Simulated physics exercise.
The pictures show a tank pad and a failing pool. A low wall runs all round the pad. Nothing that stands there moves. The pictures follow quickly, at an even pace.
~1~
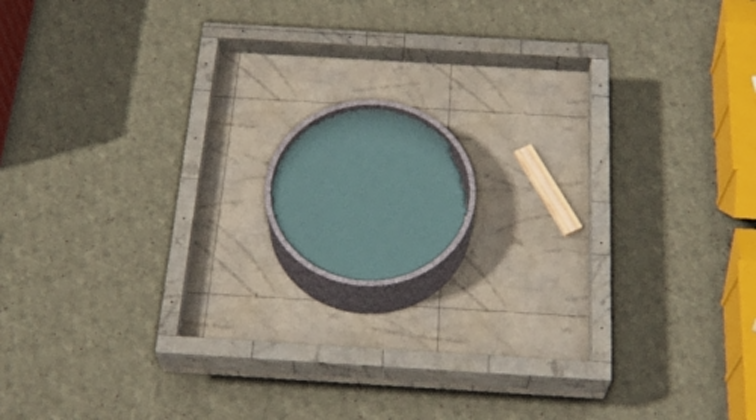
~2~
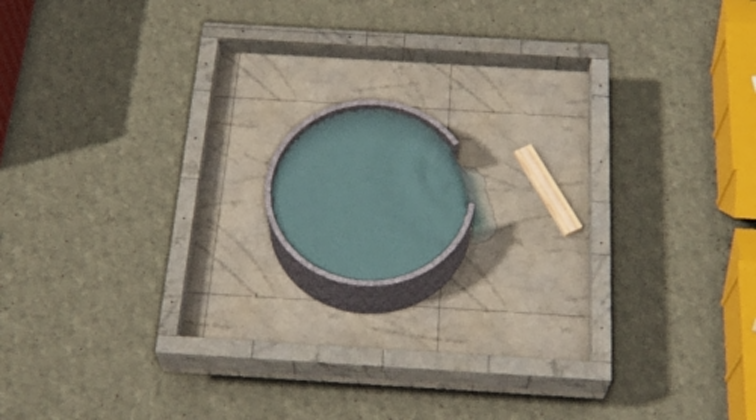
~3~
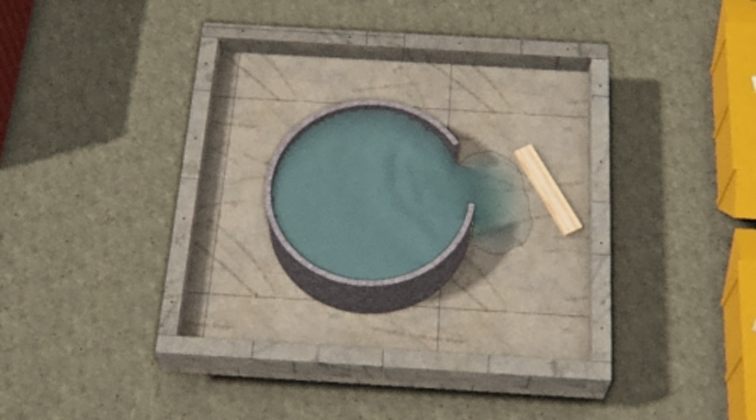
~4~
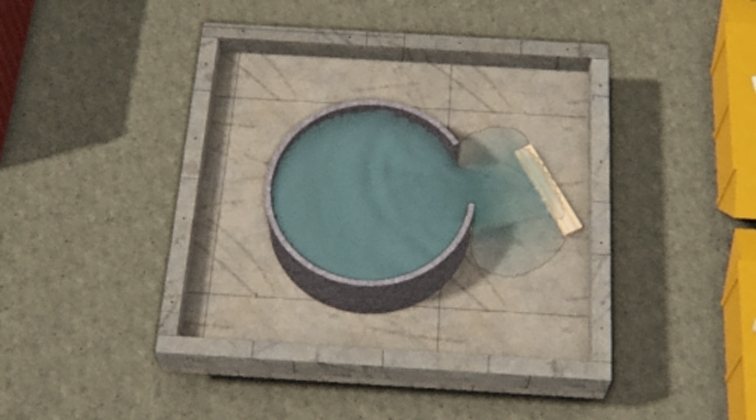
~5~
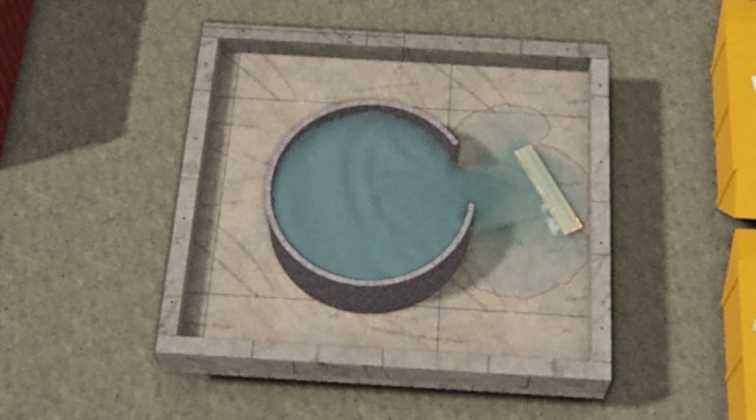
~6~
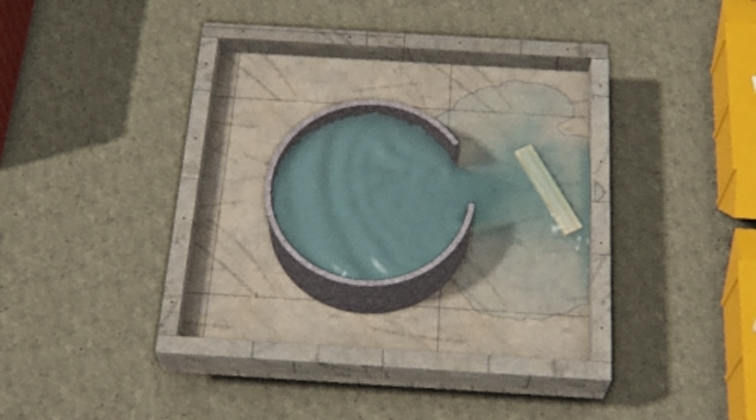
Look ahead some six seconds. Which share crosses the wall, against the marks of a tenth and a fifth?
Over the wall goes less than a tenth.
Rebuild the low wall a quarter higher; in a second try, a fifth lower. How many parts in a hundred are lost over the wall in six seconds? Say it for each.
In turn 0 and 10 per cent.
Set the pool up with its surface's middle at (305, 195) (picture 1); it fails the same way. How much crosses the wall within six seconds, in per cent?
Some 2 per cent.
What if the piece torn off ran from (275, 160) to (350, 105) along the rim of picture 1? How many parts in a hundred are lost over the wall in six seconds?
Near 10 in a hundred.
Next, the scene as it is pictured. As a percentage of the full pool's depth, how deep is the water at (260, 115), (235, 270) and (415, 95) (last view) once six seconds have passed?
About 25, 16 and 10 per cent.
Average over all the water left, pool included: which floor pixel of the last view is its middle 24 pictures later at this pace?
Close to (408, 208).
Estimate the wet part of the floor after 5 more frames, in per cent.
Some 35 per cent.
A moment on, water covers 25 % of the floor; the low wall has let 0 % over.
Next, water covers 30 % of the floor; the low wall has let 0 % over.
Then, water covers 45 % of the floor; the low wall has let 2 % over.
Later, water covers 70 % of the floor; the low wall has let 3 % over.
In the end, water covers 75 % of the floor; the low wall has let 3 % over.
